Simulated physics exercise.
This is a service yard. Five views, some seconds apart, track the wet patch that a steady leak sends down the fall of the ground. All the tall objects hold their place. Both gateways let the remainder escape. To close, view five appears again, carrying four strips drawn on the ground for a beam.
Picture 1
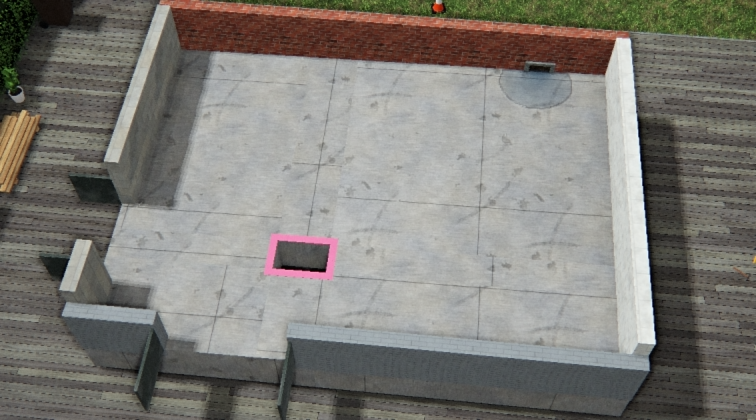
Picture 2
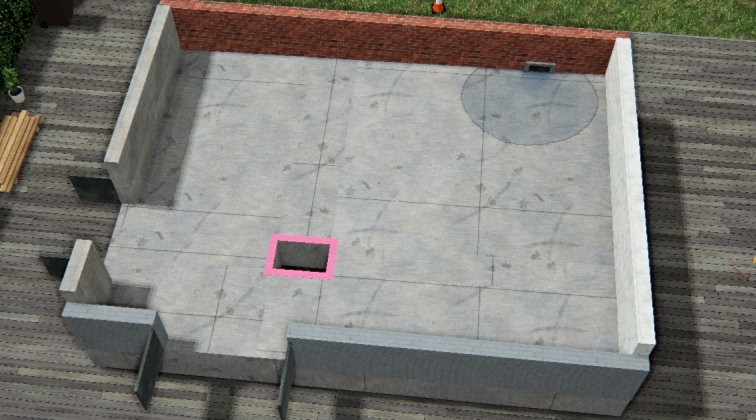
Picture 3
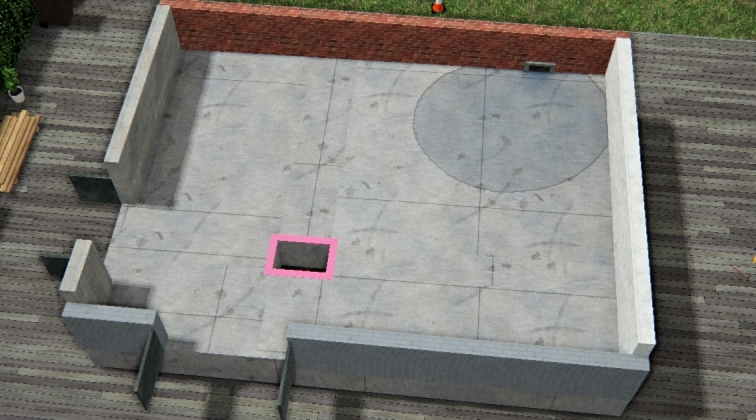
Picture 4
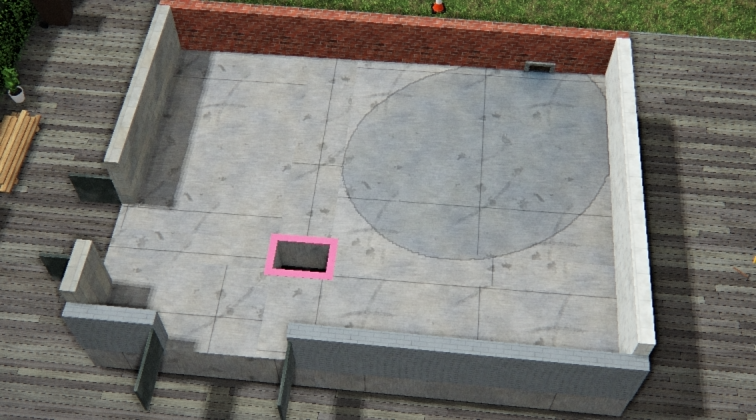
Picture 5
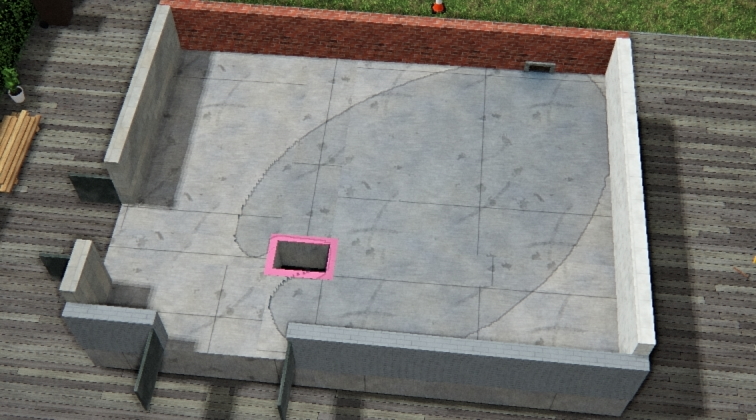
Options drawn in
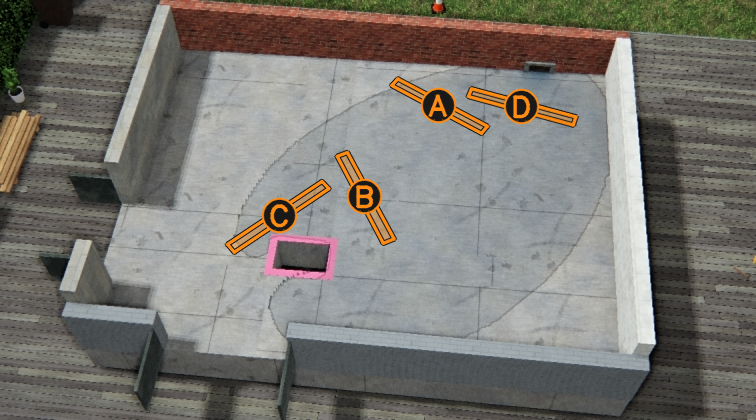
A walled yard with a pale concrete floor is seen from high above, with a red brick wall along the back and dark decking around it. A pink-edged drain pit sits left of centre, open gates stand at the left and front, and a small outfall is at the back right. Water spreads from the outfall across the floor, reaching the pit and flowing in, while the camera stays still.
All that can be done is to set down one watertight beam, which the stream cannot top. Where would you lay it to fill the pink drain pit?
I would pick place C.
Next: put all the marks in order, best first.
The order is C, A, D, B.
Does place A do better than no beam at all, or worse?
Place A is worse.
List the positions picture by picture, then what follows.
Outfall at (539, 67); pink drain pit at (301, 257); open gate at (230, 341); open gate at (124, 242); 2 % of the ground under water, visible out to (556, 102); pink drain pit still dry, in the first frame.
In the second frame, 7 % of the ground under water, visible out to (523, 141); pink drain pit still dry.
In the third frame, 16 % of the ground under water, visible out to (432, 157); pink drain pit still dry.
In the fourth frame, 30 % of the ground under water, visible out to (376, 224); pink drain pit still dry.
In the fifth frame, 50 % of the ground under water, visible out to (302, 308); pink drain pit taking water.
In orange, A from (394, 82) to (484, 129); B from (342, 154) to (388, 241); C from (230, 248) to (325, 185); D from (469, 92) to (574, 120).
With A, about 18 % of the stream goes into the pink drain pit, about 82 % out by the gates.
With B, next to none of the stream goes into the pink drain pit, about 99 % out by the gates.
With C, about 31 % of the stream goes into the pink drain pit, about 69 % out by the gates.
With D, about 8 % of the stream goes into the pink drain pit, about 92 % out by the gates.
